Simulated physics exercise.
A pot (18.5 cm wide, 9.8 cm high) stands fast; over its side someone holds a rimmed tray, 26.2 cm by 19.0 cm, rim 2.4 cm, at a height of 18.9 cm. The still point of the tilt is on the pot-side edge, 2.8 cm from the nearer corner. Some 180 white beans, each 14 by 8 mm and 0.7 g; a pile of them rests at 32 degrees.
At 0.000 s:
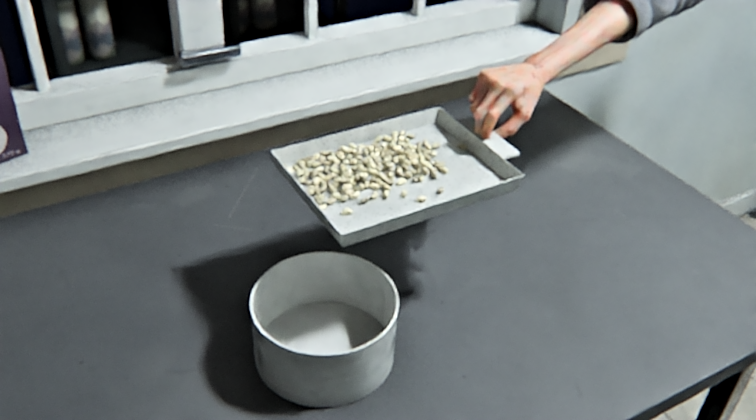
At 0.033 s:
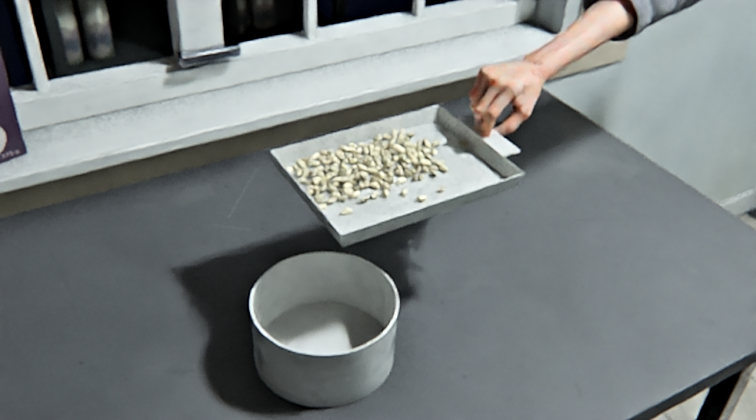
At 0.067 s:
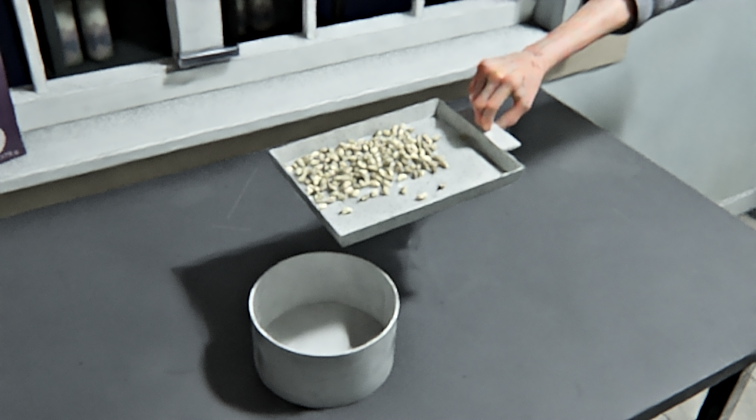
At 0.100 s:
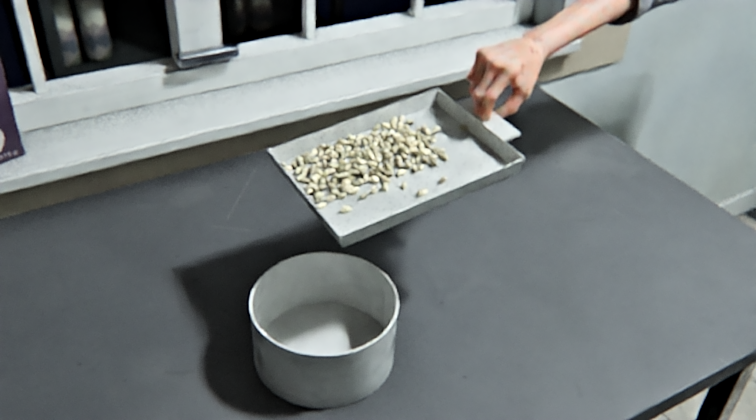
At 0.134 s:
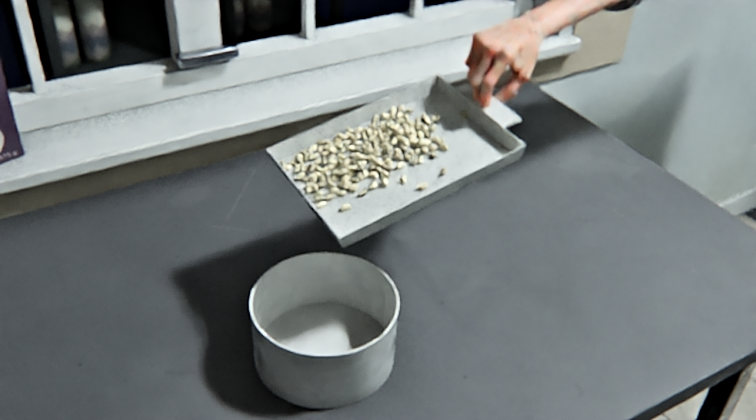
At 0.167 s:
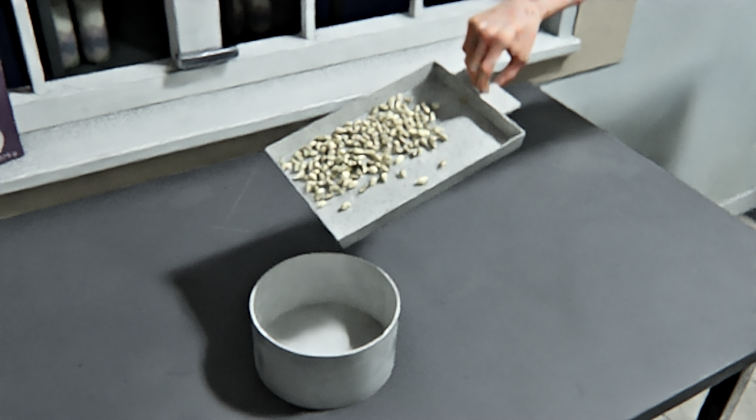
On a dark gray table beside a white-framed window, a hand at the right holds a rimmed tray of pale beans above and behind an empty round pot. The tray starts nearly level, then the hand lifts its far right side, slanting it toward the pot while the beans stay heaped together.
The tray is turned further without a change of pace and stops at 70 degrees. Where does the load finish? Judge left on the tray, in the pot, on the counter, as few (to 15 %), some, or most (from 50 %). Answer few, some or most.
Left on the tray: Some; in the pot: Some; on the counter: Some.
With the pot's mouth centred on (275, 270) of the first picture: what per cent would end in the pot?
Some 40 per cent.
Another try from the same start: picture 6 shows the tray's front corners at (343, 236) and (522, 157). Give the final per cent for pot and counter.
Pot 75, counter 5.
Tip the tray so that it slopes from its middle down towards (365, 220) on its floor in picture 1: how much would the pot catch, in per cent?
About 60 per cent.
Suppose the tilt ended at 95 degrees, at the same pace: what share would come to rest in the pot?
It would be near 60 per cent.
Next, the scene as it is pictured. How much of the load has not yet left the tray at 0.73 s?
Roughly 40 per cent.
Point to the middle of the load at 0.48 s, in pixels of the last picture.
At about (309, 166).
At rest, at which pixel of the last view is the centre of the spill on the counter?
Around (179, 375).
After 0.35 s, tilt 44 degrees; the tray holds 100 %, the pot 0 %.
After 0.48 s, tilt 64 degrees; the tray holds 100 %, the pot 0 %.
After 0.73 s, tilt 70 degrees; the tray holds 40 %, the pot 20 %.
By 2.3 s all is still; tray 35 %, pot 35 %, counter 30 %.
